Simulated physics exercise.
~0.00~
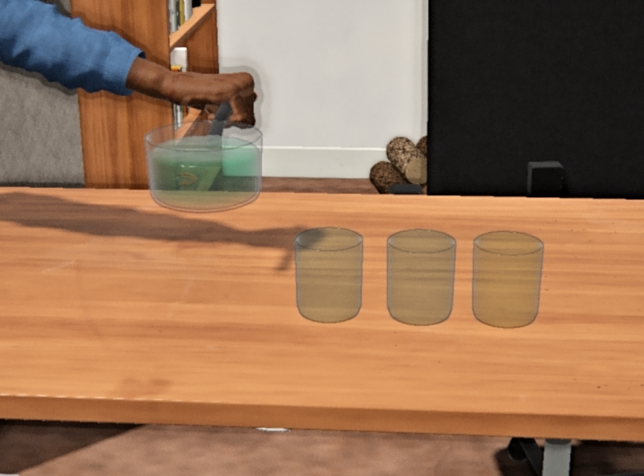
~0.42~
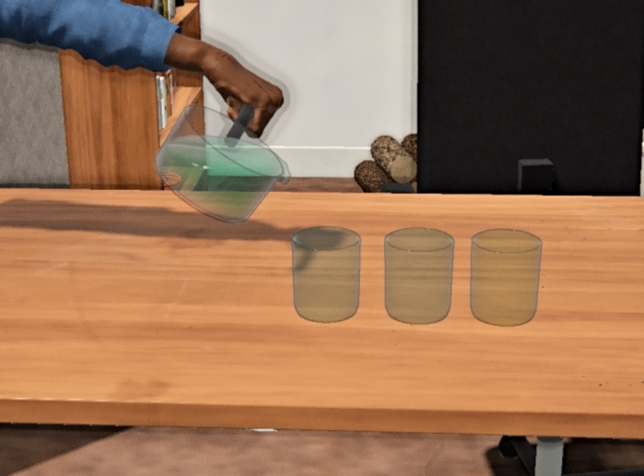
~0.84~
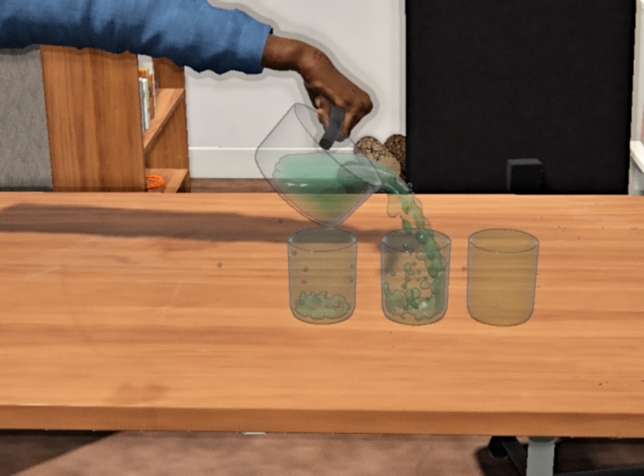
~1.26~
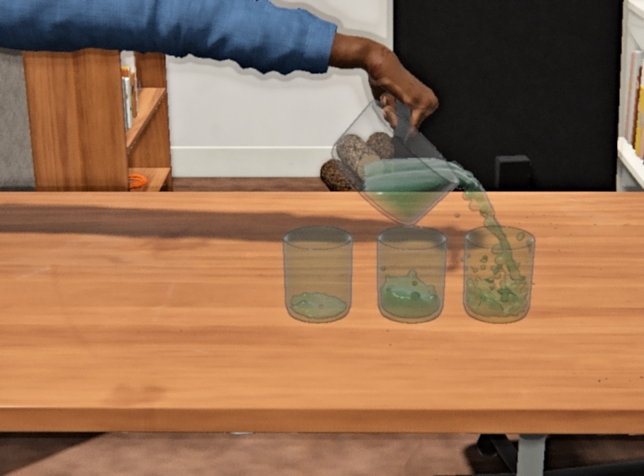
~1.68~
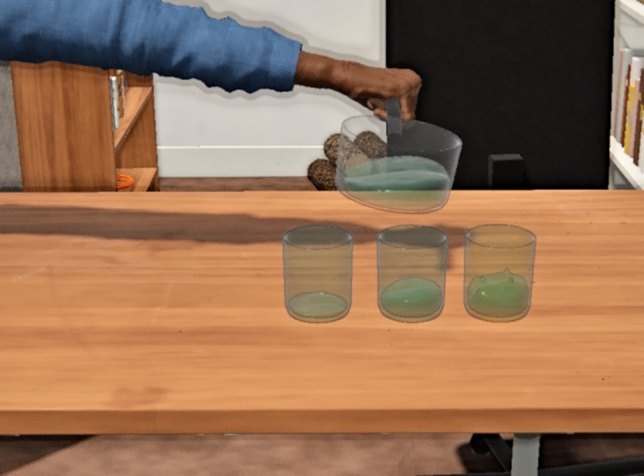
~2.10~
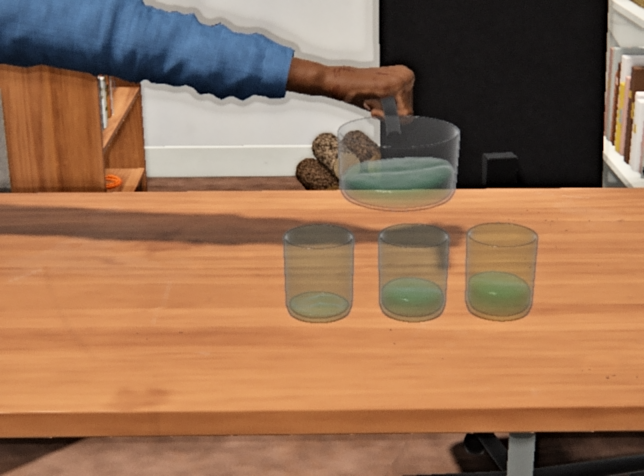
Wooden table top, a hand tilting a clear container rightwards over three cups, pouring green liquid, then levelling it, each cup partly filled.
